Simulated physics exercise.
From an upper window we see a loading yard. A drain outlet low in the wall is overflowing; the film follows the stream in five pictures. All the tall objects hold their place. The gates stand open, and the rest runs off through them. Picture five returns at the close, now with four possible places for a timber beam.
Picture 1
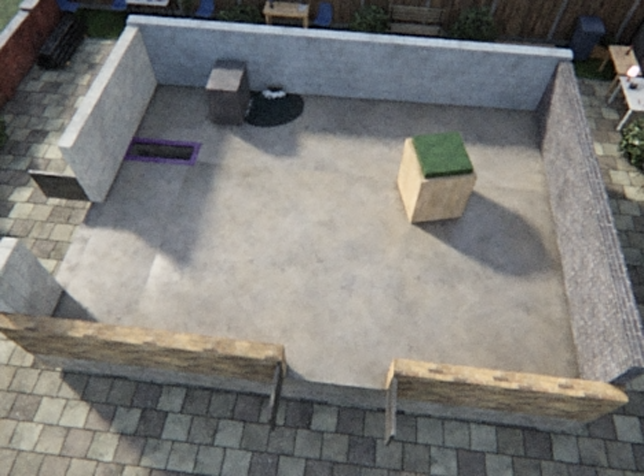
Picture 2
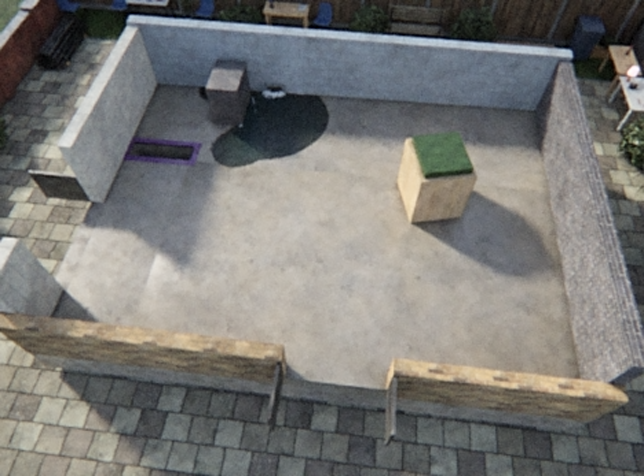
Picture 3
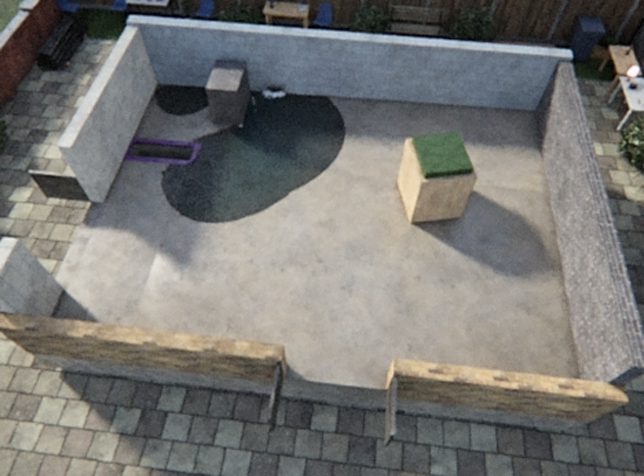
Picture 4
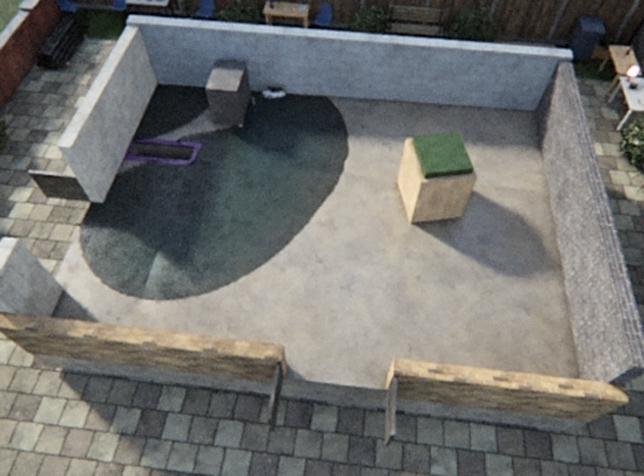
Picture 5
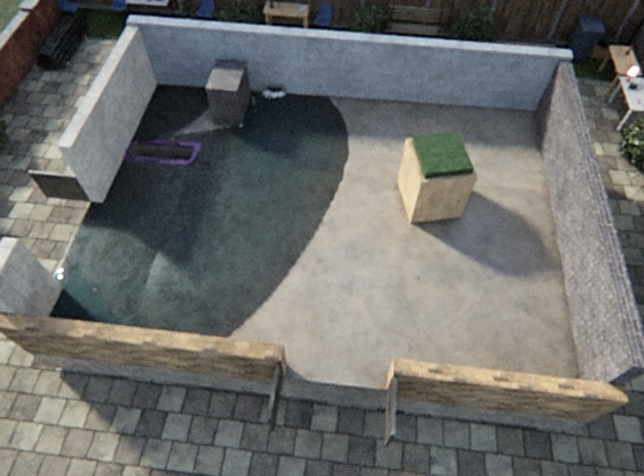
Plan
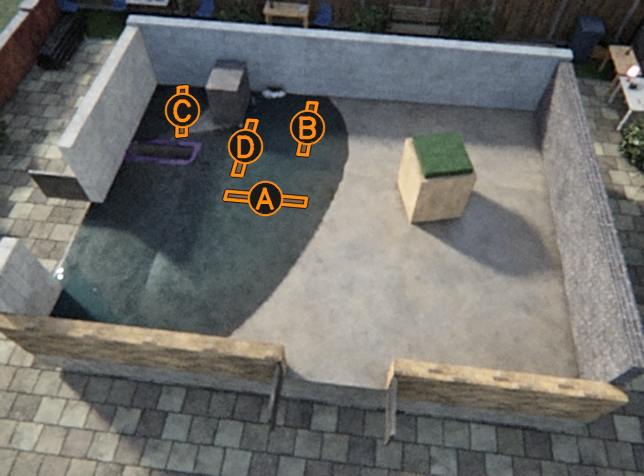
Dark water spread from beside the grey block at the back of a walled yard, flowing around the purple-edged drain and across the left side to the front wall, while the grass-topped box stayed put.
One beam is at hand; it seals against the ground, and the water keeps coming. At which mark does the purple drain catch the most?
A.
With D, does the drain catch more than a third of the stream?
No, it does not.
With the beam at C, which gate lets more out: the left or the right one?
More leaves on the left.
On the marked copy, A from (225, 195) to (305, 202); B from (302, 154) to (312, 102); C from (182, 87) to (181, 135); D from (237, 175) to (252, 120).
If A is chosen, about 28 % of the stream goes into the purple drain, about 72 % out by the gates.
If B is chosen, about 16 % of the stream goes into the purple drain, about 84 % out by the gates.
If C is chosen, about 14 % of the stream goes into the purple drain, about 86 % out by the gates.
If D is chosen, about 15 % of the stream goes into the purple drain, about 85 % out by the gates.
